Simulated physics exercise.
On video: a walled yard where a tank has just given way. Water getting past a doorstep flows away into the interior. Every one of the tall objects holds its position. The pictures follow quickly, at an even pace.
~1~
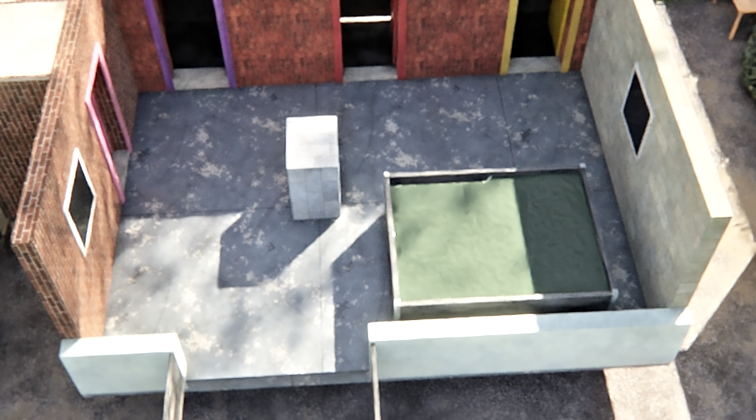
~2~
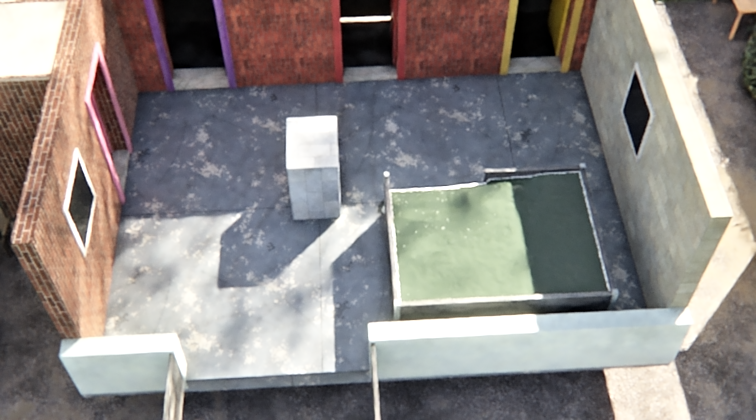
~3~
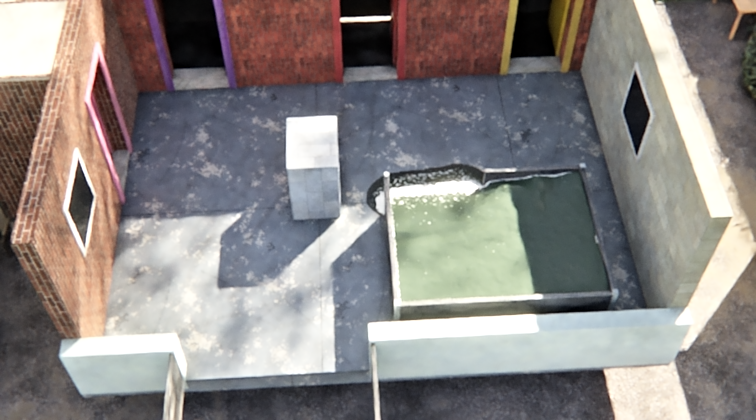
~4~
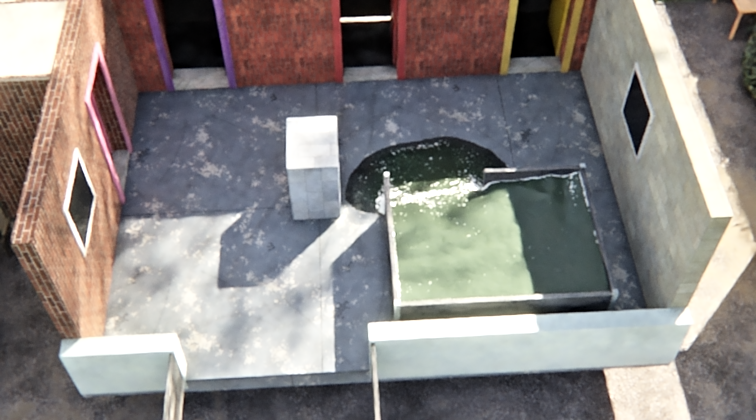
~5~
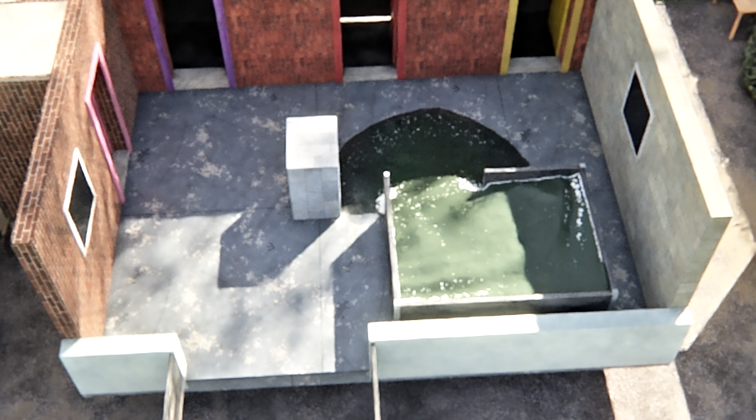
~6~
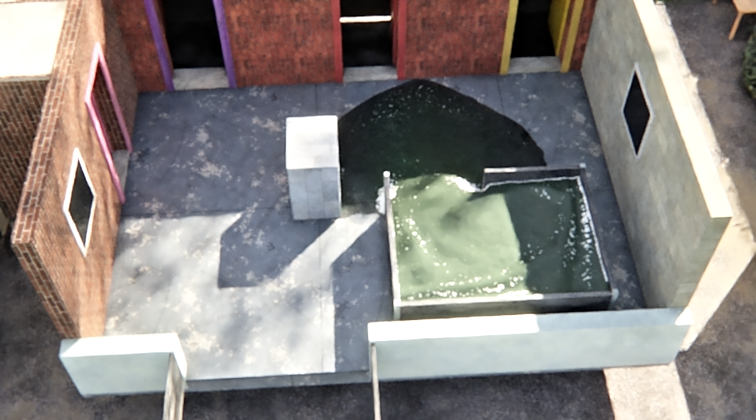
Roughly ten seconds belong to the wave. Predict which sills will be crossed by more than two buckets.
Outcome: Pink door: Beyond two buckets, red door: Beyond two buckets, purple door: Not beyond two buckets, yellow door: Beyond two buckets.
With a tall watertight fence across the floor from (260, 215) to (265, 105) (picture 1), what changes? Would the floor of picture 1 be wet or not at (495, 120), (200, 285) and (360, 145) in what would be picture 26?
Taking the three spots in turn, they are inundated, unwetted and inundated.
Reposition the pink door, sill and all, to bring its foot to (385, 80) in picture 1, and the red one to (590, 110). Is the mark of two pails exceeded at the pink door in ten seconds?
Here, pink door overshoots.
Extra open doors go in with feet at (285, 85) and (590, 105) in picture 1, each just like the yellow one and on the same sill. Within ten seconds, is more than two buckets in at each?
Well, the first one tops it and the next one tops it.
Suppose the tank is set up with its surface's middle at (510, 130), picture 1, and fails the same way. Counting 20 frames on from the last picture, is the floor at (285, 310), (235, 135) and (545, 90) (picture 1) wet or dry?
Parched, soaked, soaked.
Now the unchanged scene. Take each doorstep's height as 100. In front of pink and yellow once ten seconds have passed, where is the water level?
About 140 %, then 50 %.
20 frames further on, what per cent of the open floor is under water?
My estimate is near 60 per cent.
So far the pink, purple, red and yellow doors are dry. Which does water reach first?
First in line is the red one.
A moment on, water covers 35 % of the floor; the pink door not reached, the red door over two buckets in, the purple door not reached, the yellow door wet at the sill, nothing in.
Next, water covers 40 % of the floor; the pink door not reached, the red door far over two buckets in, the purple door wet at the sill, nothing in, the yellow door under two buckets in.
Then, water covers 60 % of the floor; the pink door under two buckets in, the red door far over two buckets in, the purple door wet at the sill, nothing in, the yellow door under two buckets in.
Later, water covers 85 % of the floor; the pink door over two buckets in, the red door far over two buckets in, the purple door wet at the sill, nothing in, the yellow door over two buckets in.
In the end, water covers 100 % of the floor; the pink door far over two buckets in, the red door far over two buckets in, the purple door wet at the sill, nothing in, the yellow door over two buckets in.
